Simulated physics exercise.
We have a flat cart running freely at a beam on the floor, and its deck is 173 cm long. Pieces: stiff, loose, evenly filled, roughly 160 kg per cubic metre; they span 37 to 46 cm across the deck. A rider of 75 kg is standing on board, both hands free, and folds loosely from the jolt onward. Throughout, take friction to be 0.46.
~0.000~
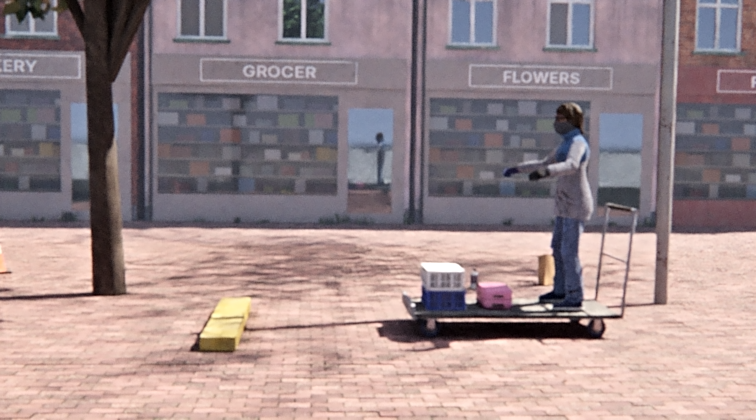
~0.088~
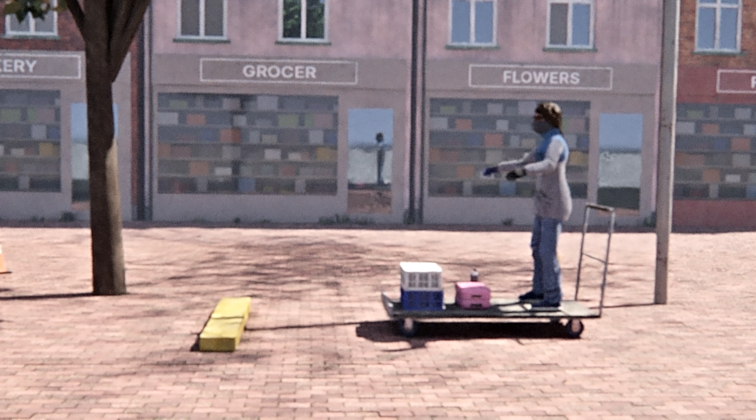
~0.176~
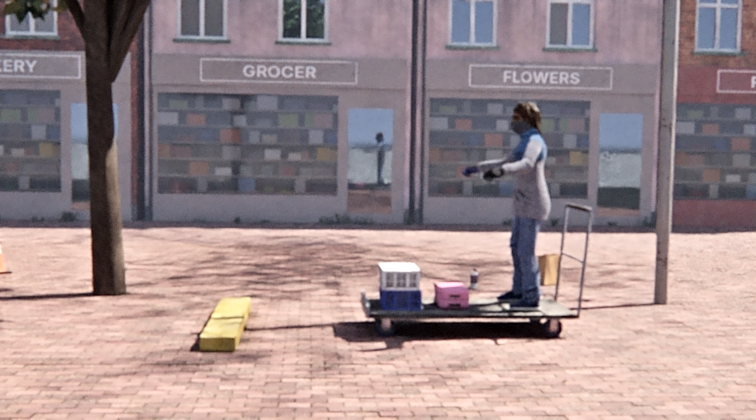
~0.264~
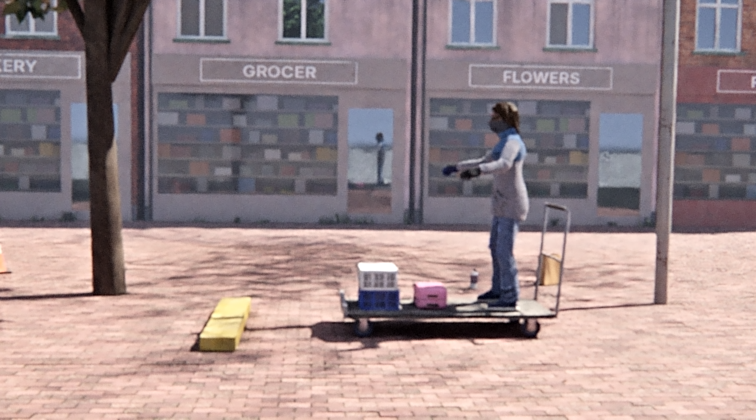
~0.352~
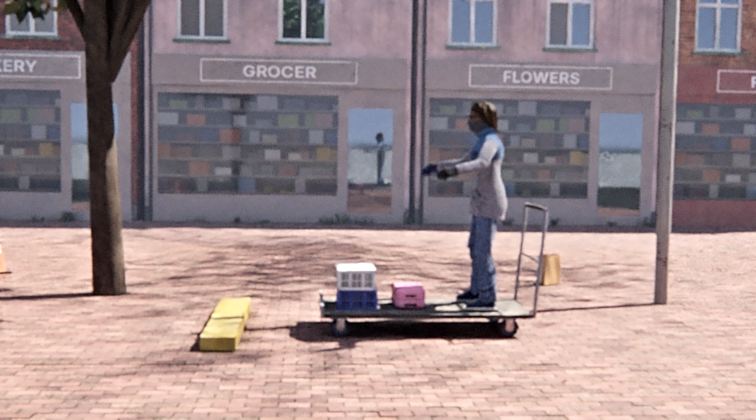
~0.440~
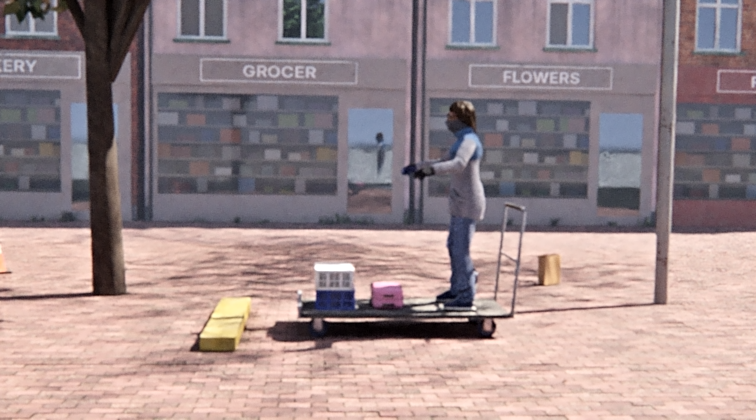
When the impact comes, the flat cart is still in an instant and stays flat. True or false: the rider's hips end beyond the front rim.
False.
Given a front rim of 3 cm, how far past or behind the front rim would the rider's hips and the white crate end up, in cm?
In that setup the hips stop 10 cm short of the front rim, while the white item goes 60 cm past.
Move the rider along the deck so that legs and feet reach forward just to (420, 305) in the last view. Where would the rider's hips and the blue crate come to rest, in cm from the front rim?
The hips would end 20 cm past the front rim, while the blue one stays 20 cm behind it.
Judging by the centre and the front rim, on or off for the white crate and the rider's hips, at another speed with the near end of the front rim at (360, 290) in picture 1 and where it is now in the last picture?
White: No longer aboard; hips: Still aboard.
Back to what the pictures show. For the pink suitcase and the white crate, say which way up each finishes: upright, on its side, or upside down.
At rest: Pink upright, white upside down.
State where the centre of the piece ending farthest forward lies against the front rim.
Result: Centre approx. 70 cm past the front rim.
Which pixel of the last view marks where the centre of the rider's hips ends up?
Around (244, 273).
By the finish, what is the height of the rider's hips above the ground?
Around 50 centimetres high.
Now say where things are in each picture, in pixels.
In the first frame, hips (573, 203), blue crate (443, 296), rim corner (413, 314); 148 cm still to roll.
In the second frame, hips (552, 202), blue crate (421, 296), rim corner (391, 314); 129 cm still to roll.
In the third frame, hips (531, 202), blue crate (400, 296), rim corner (368, 314); 110 cm still to roll.
In the fourth frame, hips (509, 202), blue crate (378, 296), rim corner (345, 314); 91 cm still to roll.
In the fifth frame, hips (488, 202), blue crate (357, 296), rim corner (322, 314); 73 cm still to roll.
In the sixth frame, hips (467, 201), blue crate (335, 296), rim corner (299, 314); 54 cm still to roll. Speed about 2.1 m/s.
After 0.69 s the deck stops.
After 0.94 s the rider's hips are 90 cm behind the rim, near (341, 229) in the last picture's view.
After 1.24 s the rider's hips are 51 cm behind the rim, near (295, 259) in the last picture's view.
After 1.69 s the rider's hips are 11 cm behind the rim, near (247, 274) in the last picture's view.
When all is still (4.0 s), past the rim, white crate; behind it, blue crate, pink suitcase and the rider's hips.
